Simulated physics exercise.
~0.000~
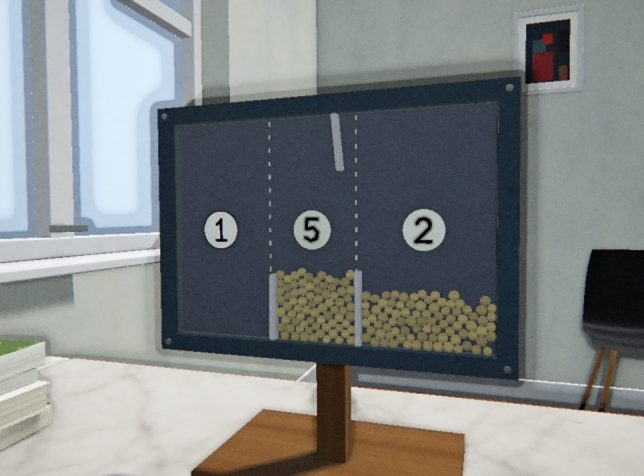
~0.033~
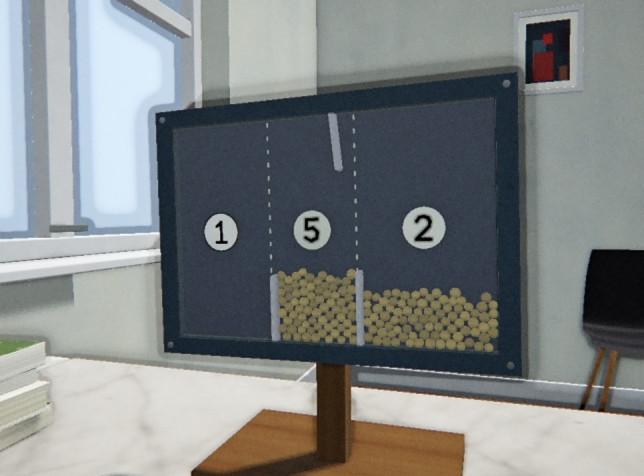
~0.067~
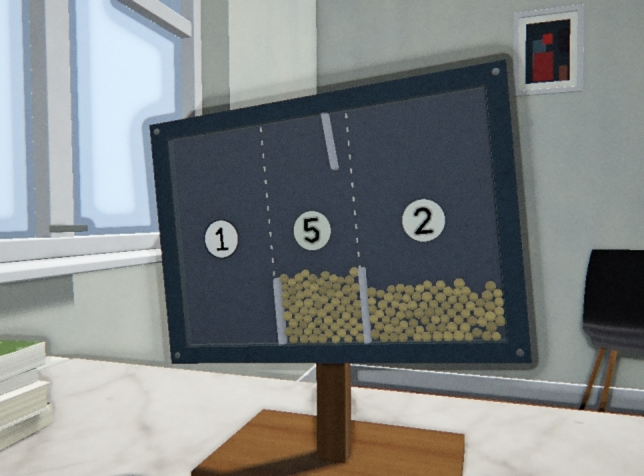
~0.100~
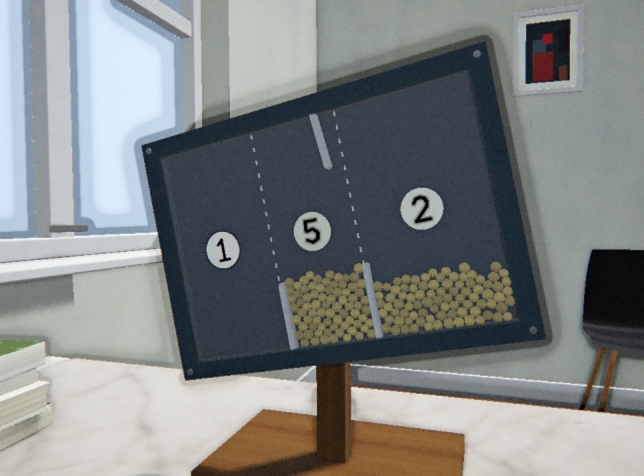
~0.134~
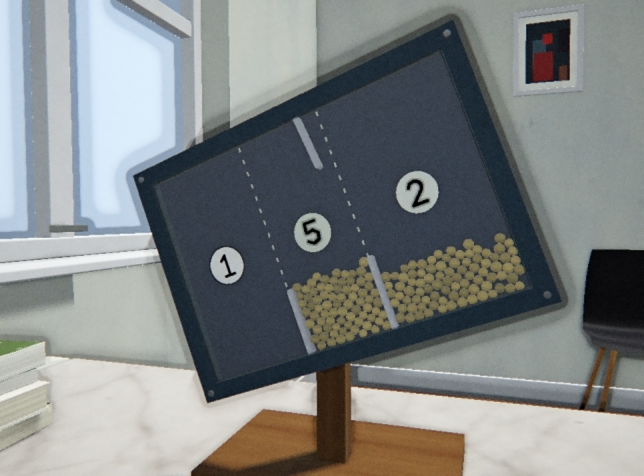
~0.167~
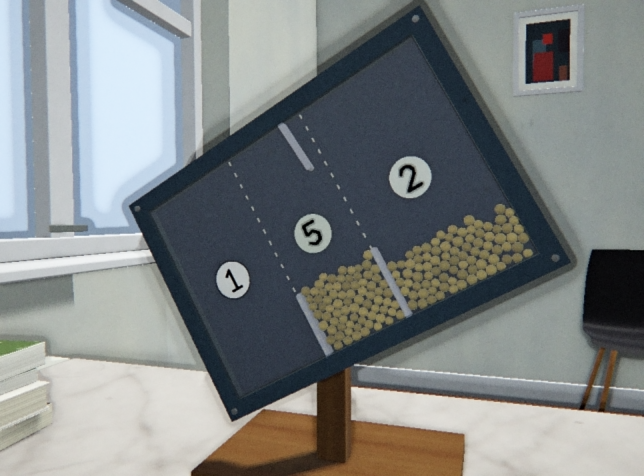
Upright display case of pale beads turning anticlockwise on its wooden stand, slowly then further, the beads staying in two numbered sections.
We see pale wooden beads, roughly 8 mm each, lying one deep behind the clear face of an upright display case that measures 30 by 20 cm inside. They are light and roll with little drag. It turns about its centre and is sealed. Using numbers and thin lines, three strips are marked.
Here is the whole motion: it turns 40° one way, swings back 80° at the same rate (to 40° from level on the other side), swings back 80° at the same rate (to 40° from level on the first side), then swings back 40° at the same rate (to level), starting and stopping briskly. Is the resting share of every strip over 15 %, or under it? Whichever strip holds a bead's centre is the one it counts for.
At rest - strip 1: Under; strip 2: Over; strip 5: Over.
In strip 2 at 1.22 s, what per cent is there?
Close to 55 % of the load.
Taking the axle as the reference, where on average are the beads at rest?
About 5 cm right and 7 cm below.
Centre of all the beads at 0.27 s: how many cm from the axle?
Roughly 8 centimetres to the right and 3 centimetres below.
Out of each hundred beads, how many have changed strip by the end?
0 %.
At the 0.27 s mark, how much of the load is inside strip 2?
Roughly 55 per cent.
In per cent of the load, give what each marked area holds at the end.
Strip 1: 0; strip 2: 55; strip 5: 45.
After 0.27 s, it stands 40° anticlockwise; the beads' middle is 8 cm right of and 3 cm below the centre; no. 2, 55 %, no. 5, 45 %.
After 1.22 s, it stands 19° anticlockwise; the beads' middle is 7 cm right of and 5 cm below the centre; no. 2, 55 %, no. 5, 45 %.
After 1.35 s, it stands level; the beads' middle is 5 cm right of and 7 cm below the centre; no. 2, 55 %, no. 5, 45 %.
Settled by 1.8 s, it stands level; no. 1, 0 %, no. 2, 55 %, no. 5, 45 %.
